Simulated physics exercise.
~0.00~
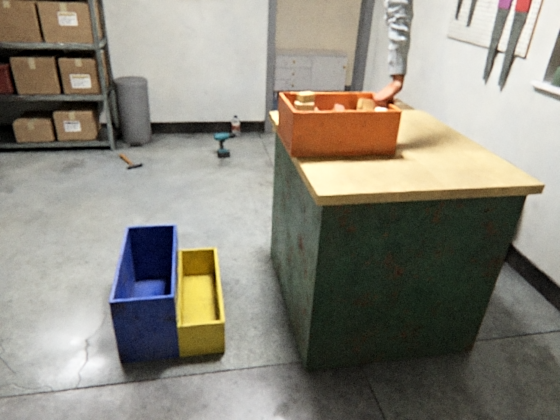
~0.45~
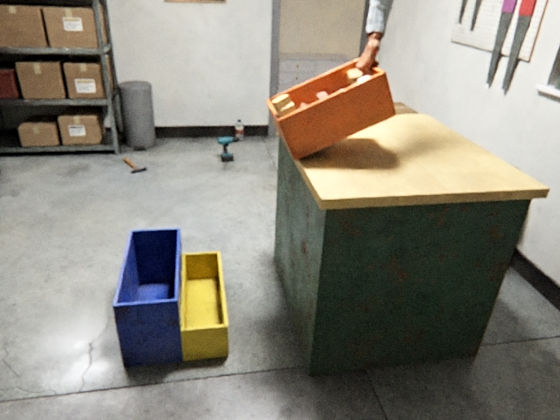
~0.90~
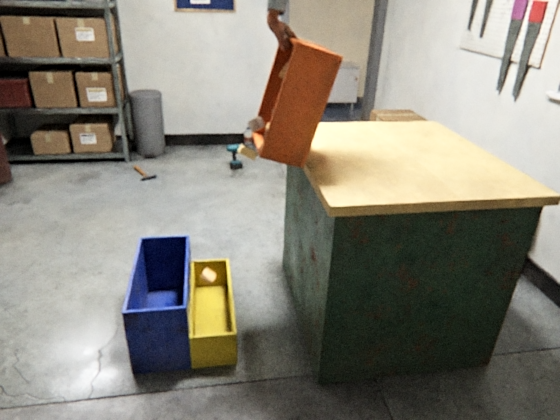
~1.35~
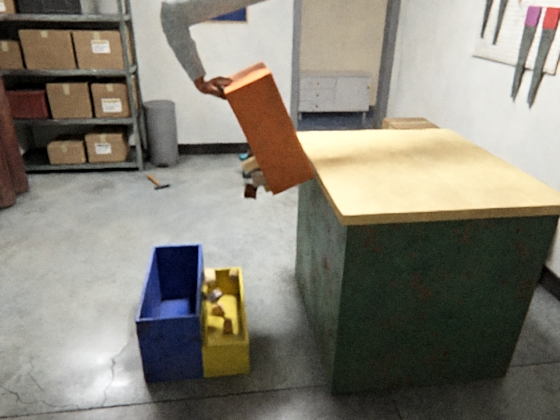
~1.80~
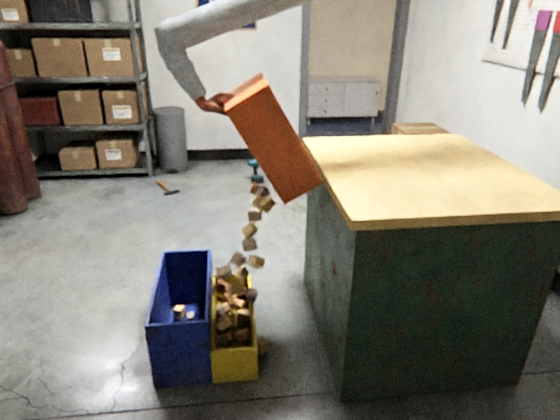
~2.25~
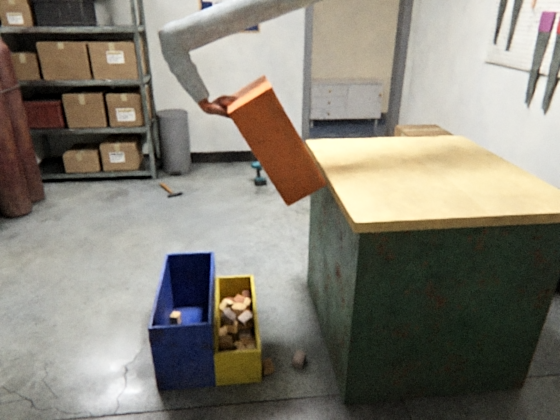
An orange box full of wooden blocks sits on a green bench with a pale top, with a yellow tub and a blue tub standing empty on the floor to the left. A hand grips the box, lifts it and tips it leftward over the bench's edge. A first block drops into the yellow tub, then a few more follow. As the box tilts past upright, the blocks pour out in a stream, mostly into the yellow tub. At the end the box hangs tipped and still, with most blocks in the yellow tub, a few in the blue one and two on the floor beside the bench.
